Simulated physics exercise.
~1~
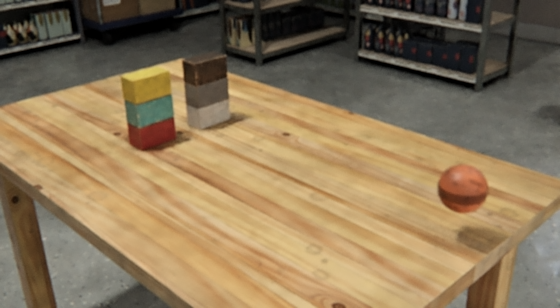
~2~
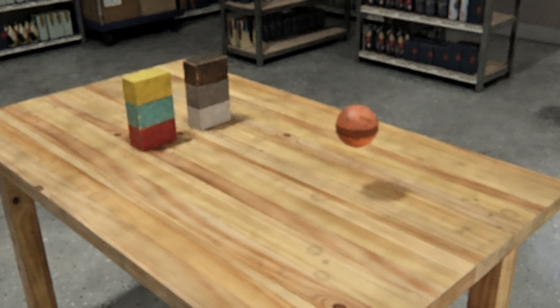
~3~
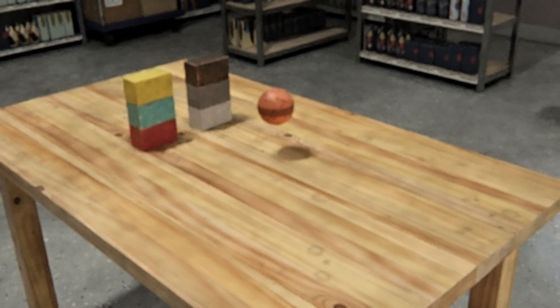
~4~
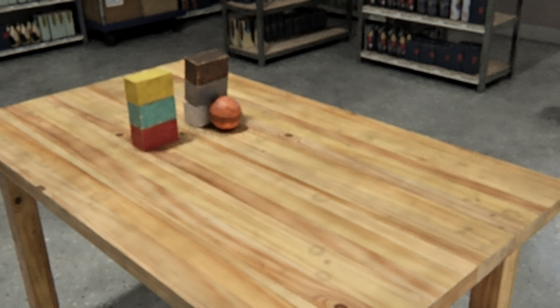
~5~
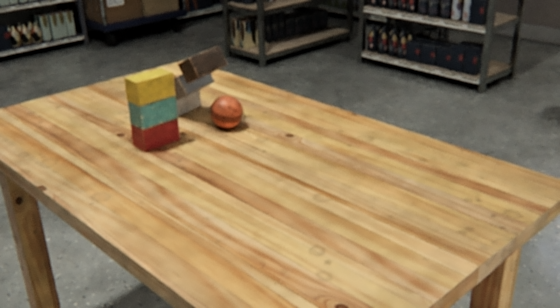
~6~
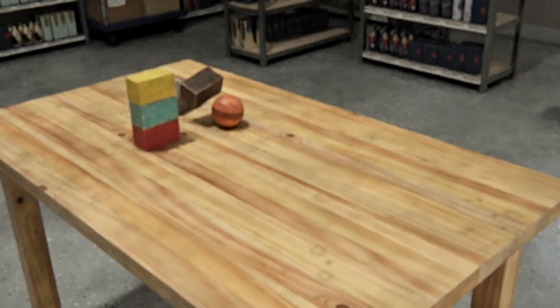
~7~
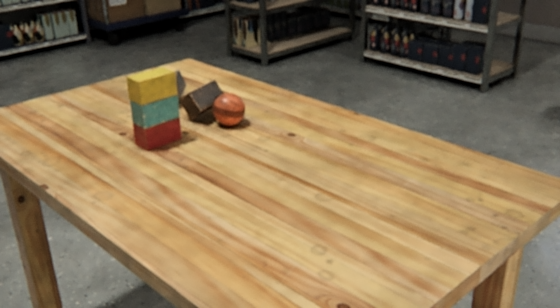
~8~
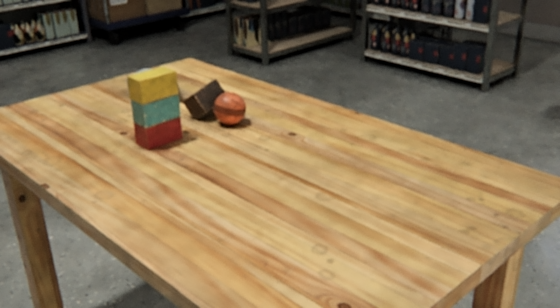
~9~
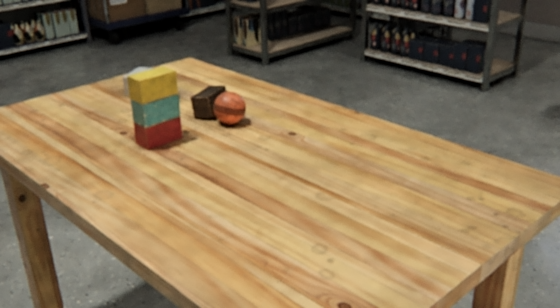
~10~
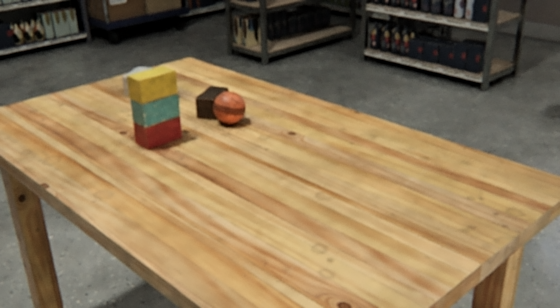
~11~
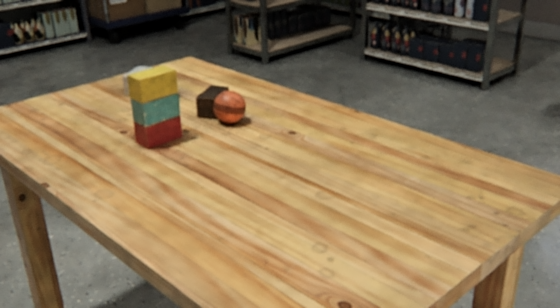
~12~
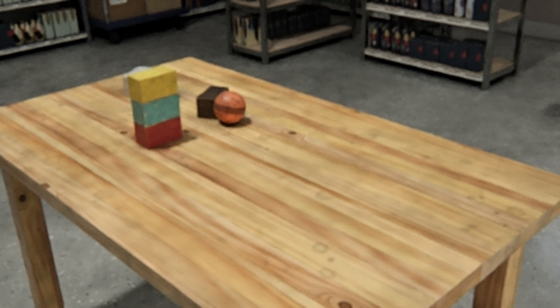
An orange ball flies left across the table and knocks down the darker rear stack.
